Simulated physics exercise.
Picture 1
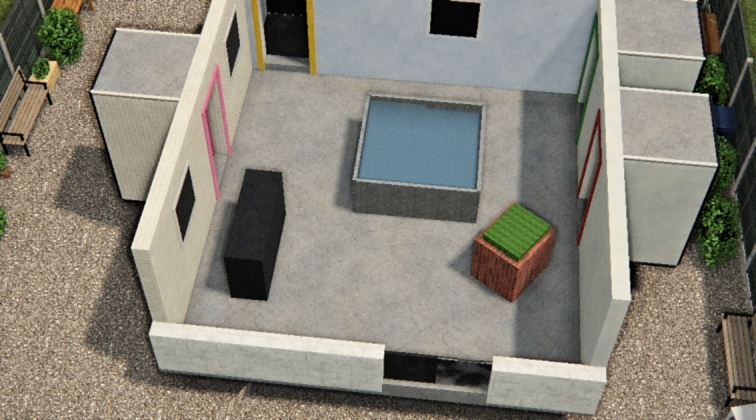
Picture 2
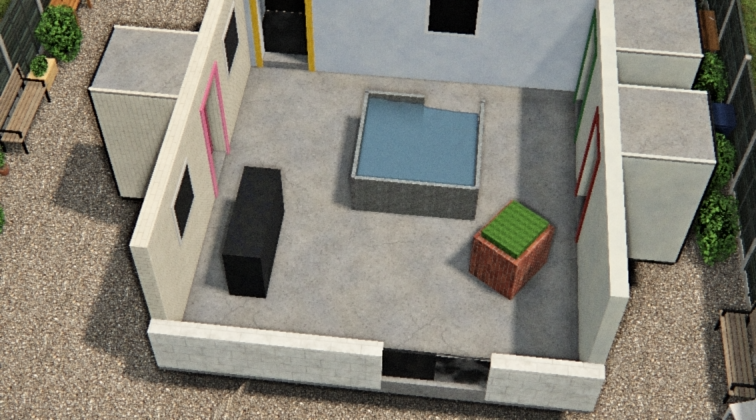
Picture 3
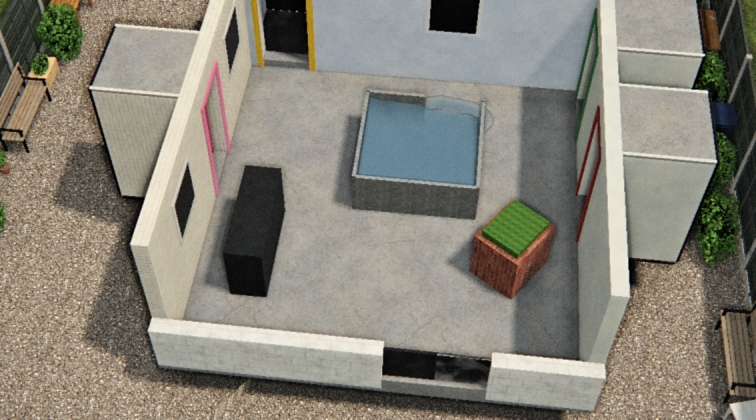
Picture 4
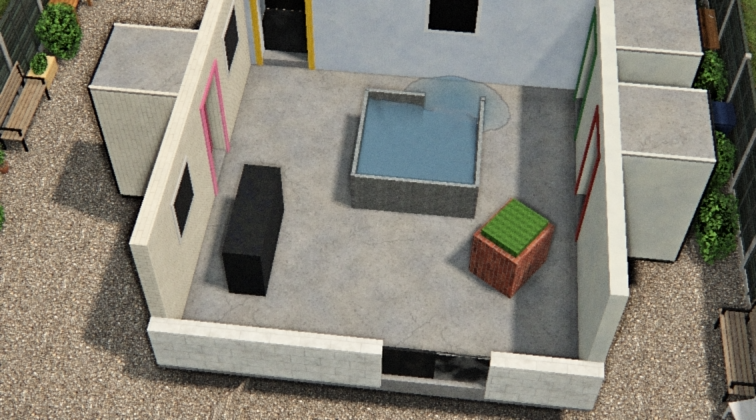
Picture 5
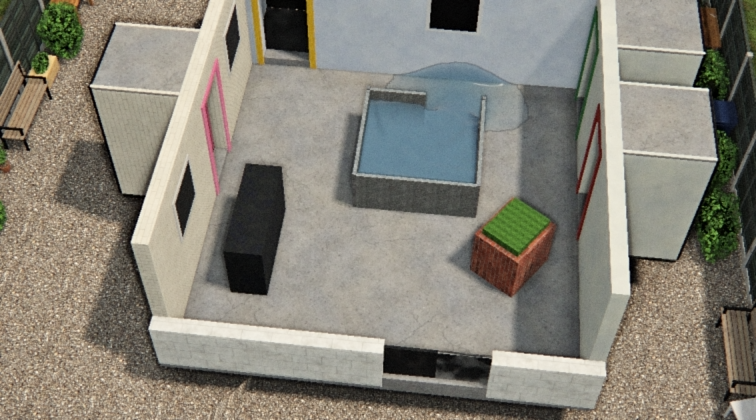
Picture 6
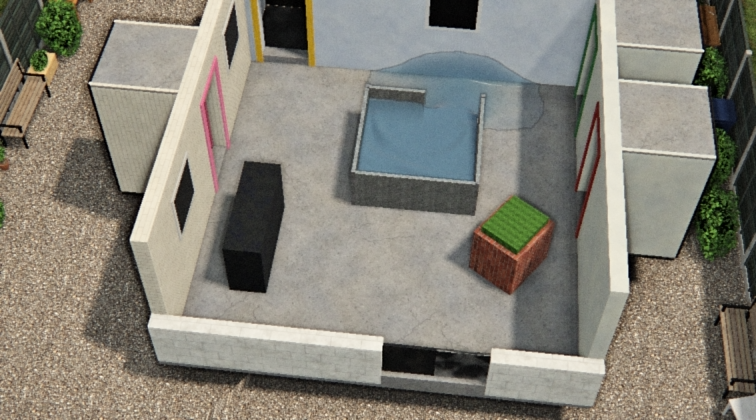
In this clip, a raised water tank stands still in a walled yard near a black block and a grass-topped brick box, then a gap opens in its far side and water pours out, spreading behind it and rightward.
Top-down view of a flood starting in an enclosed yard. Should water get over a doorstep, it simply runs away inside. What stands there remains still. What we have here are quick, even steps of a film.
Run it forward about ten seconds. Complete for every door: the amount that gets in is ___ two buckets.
Red door: At most; yellow door: At most; green door: More than; pink door: At most.
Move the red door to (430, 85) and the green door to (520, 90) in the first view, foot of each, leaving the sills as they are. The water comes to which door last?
Answer: The door marked pink.
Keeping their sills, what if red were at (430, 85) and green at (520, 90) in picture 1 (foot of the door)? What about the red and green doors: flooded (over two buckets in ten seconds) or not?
In that case the red door runs over the limit and the green door runs over the limit.
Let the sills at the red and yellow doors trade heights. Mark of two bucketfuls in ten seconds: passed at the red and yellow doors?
The red door remains within bounds, and the yellow door surpasses the threshold.
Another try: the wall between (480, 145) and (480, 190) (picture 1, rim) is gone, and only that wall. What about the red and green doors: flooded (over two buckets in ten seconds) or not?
In brief, the red door goes past the mark; the green door stops short.
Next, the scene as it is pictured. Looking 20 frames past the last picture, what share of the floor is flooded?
My guess is around 50 in a hundred.
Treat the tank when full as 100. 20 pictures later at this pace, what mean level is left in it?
Roughly 42 per cent.
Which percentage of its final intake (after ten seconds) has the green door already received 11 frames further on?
Near 30 %, I'd say.
A moment on, water covers 15 % of the floor; the red door not reached, the yellow door wet at the sill, nothing in, the green door under two buckets in, the pink door not reached.
Next, water covers 30 % of the floor; the red door not reached, the yellow door wet at the sill, nothing in, the green door far over two buckets in, the pink door not reached.
Then, water covers 50 % of the floor; the red door wet at the sill, nothing in, the yellow door wet at the sill, nothing in, the green door far over two buckets in, the pink door wet at the sill, nothing in.
Later, water covers 90 % of the floor; the red door wet at the sill, nothing in, the yellow door under two buckets in, the green door far over two buckets in, the pink door under two buckets in.
In the end, water covers 100 % of the floor; the red door under two buckets in, the yellow door under two buckets in, the green door far over two buckets in, the pink door under two buckets in.
